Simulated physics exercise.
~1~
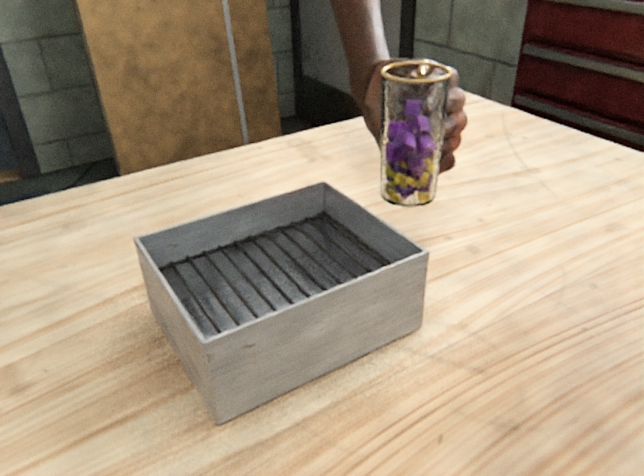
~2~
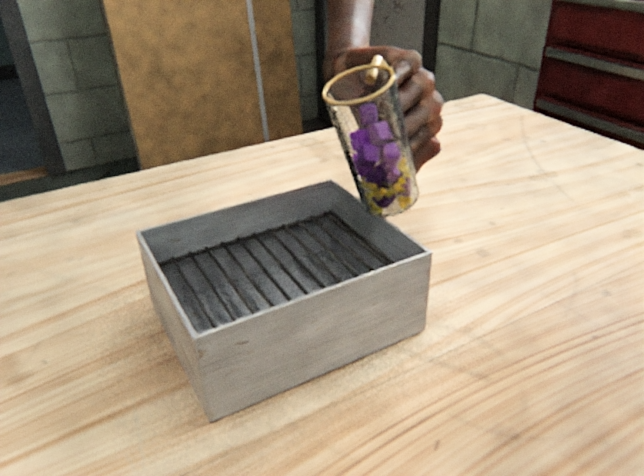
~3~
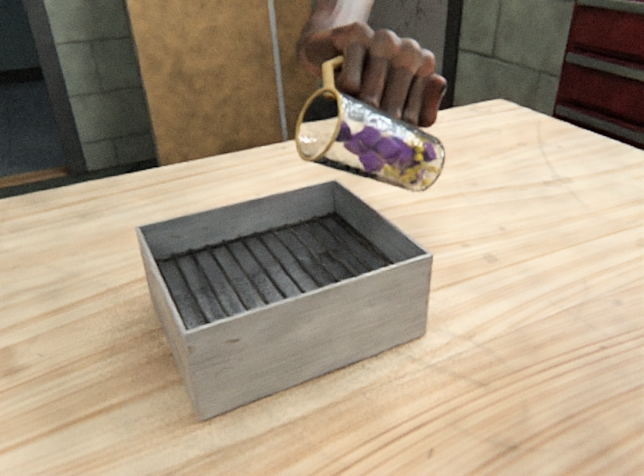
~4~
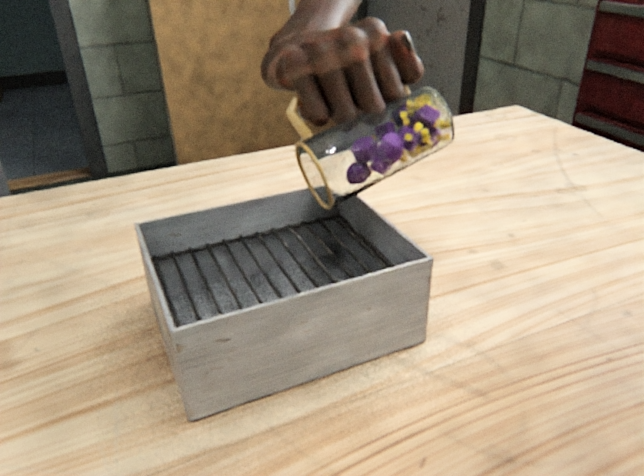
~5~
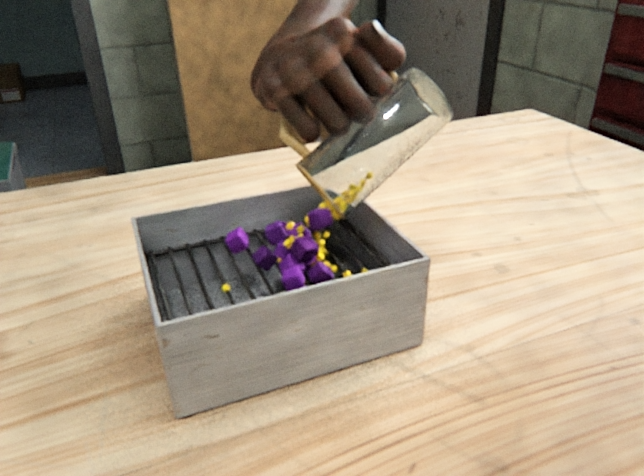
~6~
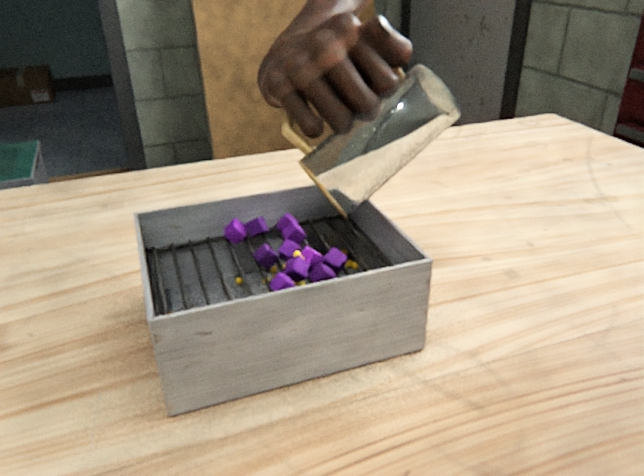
A hand tipping a glass of purple and yellow pieces over a box's wire rack, purple staying on top, yellow mostly dropping through.
